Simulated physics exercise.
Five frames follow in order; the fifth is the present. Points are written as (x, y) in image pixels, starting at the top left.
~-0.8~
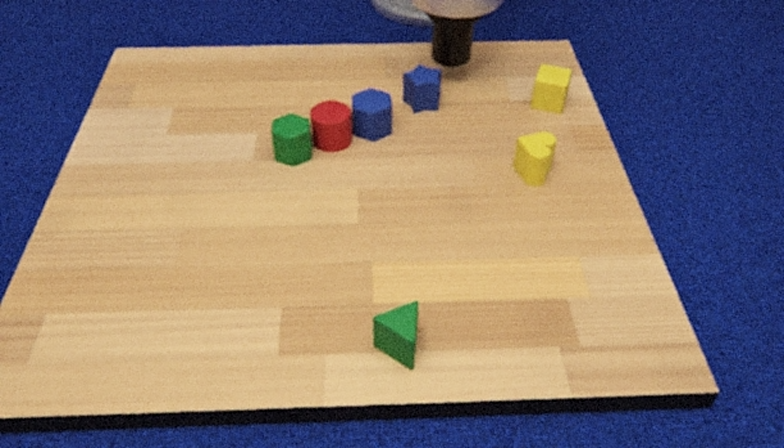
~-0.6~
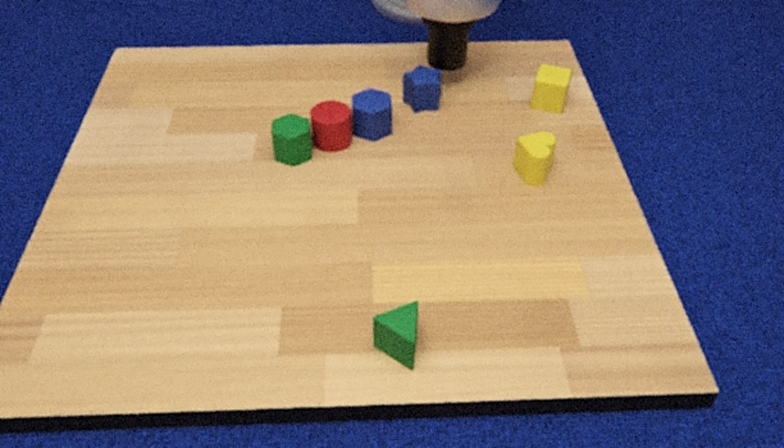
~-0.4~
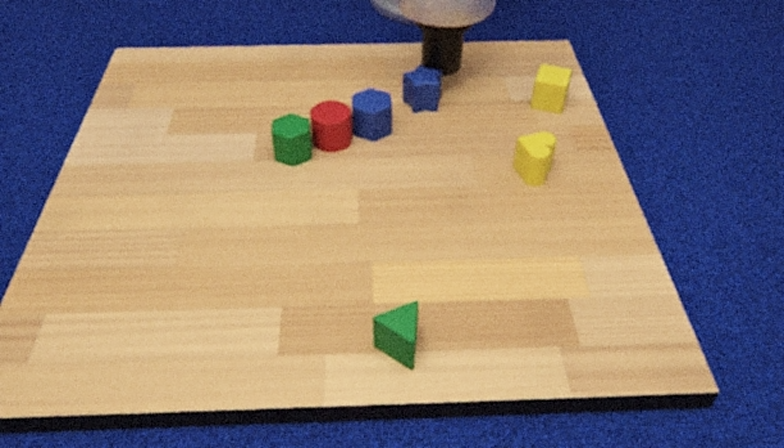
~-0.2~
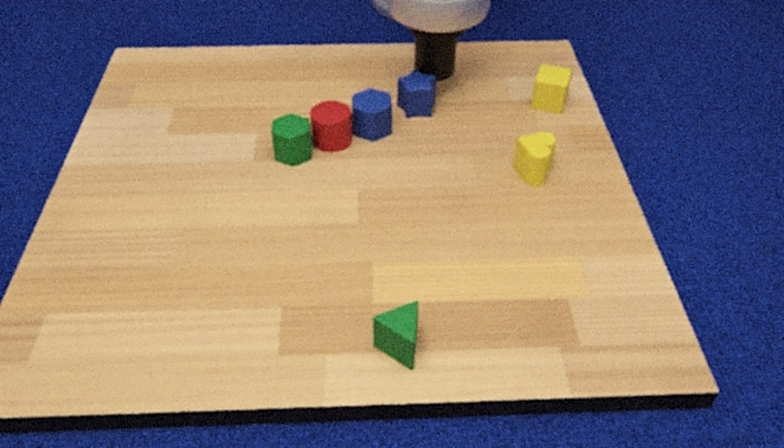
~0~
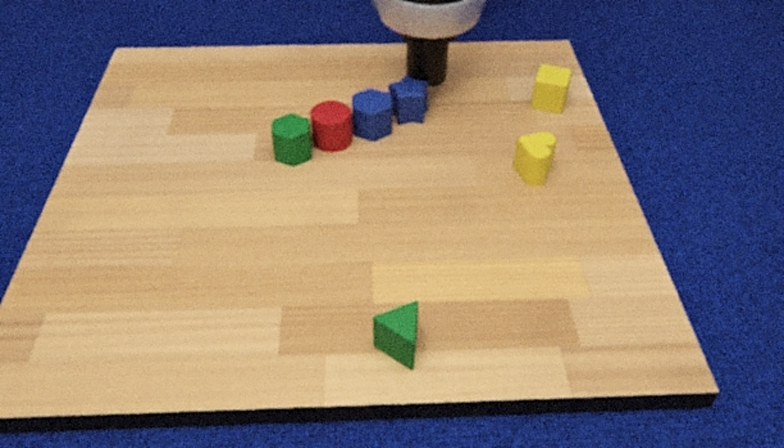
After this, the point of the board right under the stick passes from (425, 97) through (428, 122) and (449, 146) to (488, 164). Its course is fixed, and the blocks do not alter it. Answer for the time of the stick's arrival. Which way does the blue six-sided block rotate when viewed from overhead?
The block turns clockwise.
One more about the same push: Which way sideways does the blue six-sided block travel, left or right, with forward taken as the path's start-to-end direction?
The shift is to the right of that direction.
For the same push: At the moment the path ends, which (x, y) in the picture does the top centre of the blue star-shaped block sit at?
By then it is at (410, 122).
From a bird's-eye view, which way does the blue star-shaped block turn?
The block turns clockwise.
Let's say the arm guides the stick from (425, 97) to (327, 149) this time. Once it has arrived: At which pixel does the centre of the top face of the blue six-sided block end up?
I'd guess (341, 144).
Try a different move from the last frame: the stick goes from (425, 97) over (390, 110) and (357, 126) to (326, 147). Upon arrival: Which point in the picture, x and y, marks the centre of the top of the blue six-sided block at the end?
The middle of its top is at (349, 140).
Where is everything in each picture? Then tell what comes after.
Tip of the stick (451, 57), middles of tops, green six-sided block (290, 124), red cylinder (331, 111), blue six-sided block (372, 99), blue star-shaped block (424, 74), in the first picture.
Stick (447, 61), nothing pushed, in the second picture.
Stick (441, 66), nothing pushed, in the third picture.
Stick (434, 71), blue star-shaped block (418, 80), in the fourth picture.
Stick (426, 76), green six-sided block (290, 124), red cylinder (331, 111), blue six-sided block (372, 99), blue star-shaped block (409, 86), in the fifth picture.
What follows on the original path. One third of the way, stick (429, 103); green six-sided block (283, 126); red cylinder (321, 114); blue six-sided block (365, 112), turned 25° clockwise; blue star-shaped block (405, 112), turned 15° clockwise.
Two thirds of the way, stick (451, 125); green six-sided block (283, 126); red cylinder (322, 114); blue six-sided block (366, 114), turned 40° clockwise; blue star-shaped block (410, 122), turned 45° clockwise.
At the end, stick (491, 143); green six-sided block (283, 126); red cylinder (322, 114); blue six-sided block (366, 114), turned 40° clockwise; blue star-shaped block (410, 122), turned 45° clockwise.
